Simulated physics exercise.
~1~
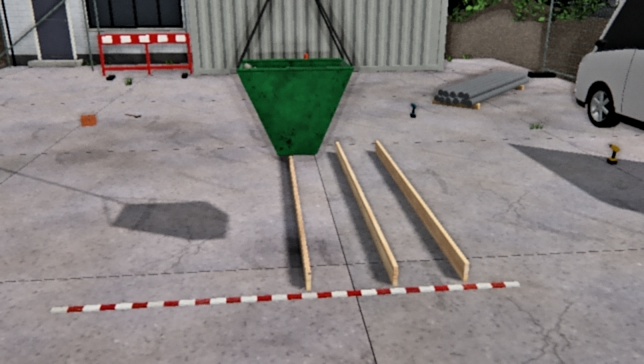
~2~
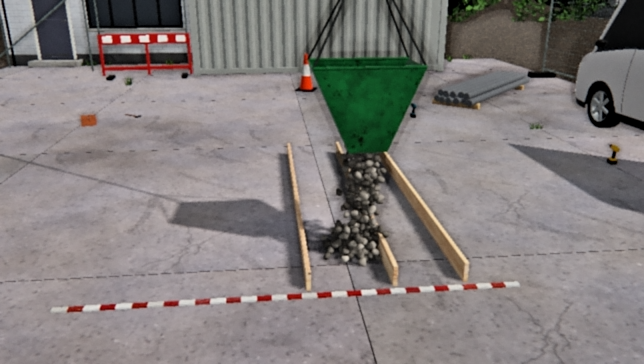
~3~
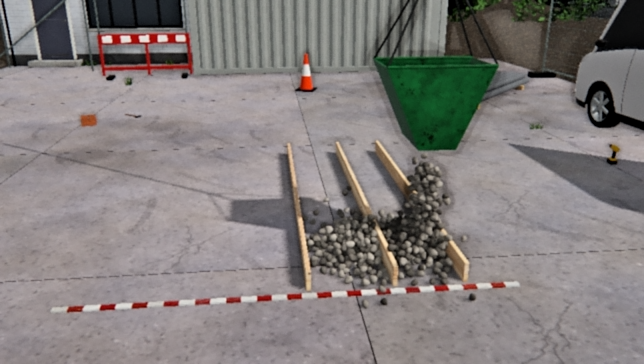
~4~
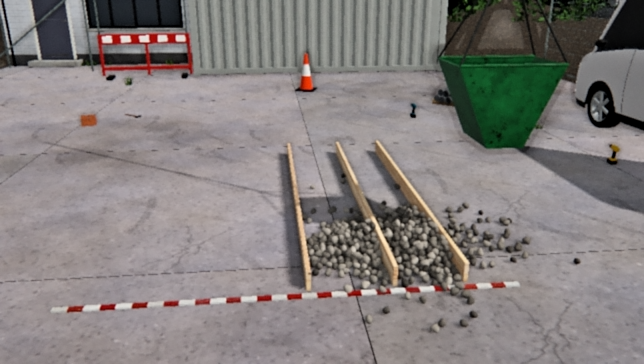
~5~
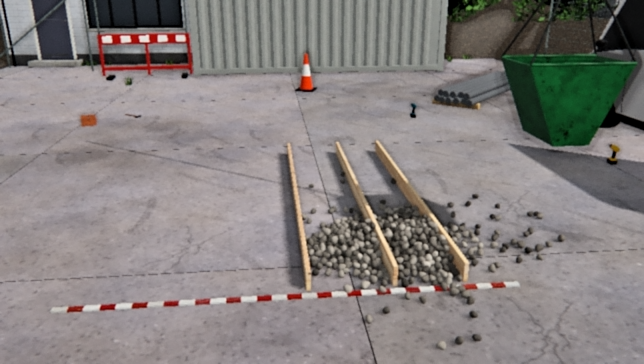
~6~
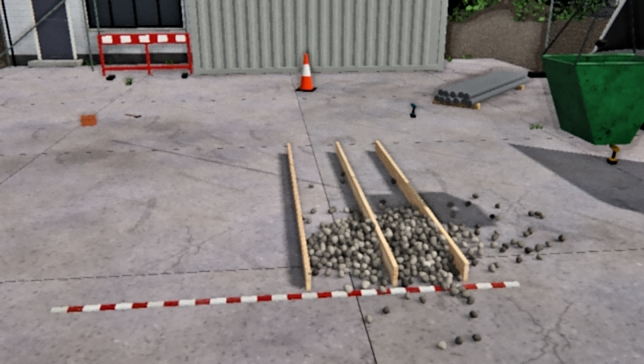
The clip shows a green hopper moving right above three planks on a concrete yard, dropping grey stones into the two bays between them until it is empty; it continues right, and the stones settle in both bays, with some scattered beyond the right plank and striped staff.
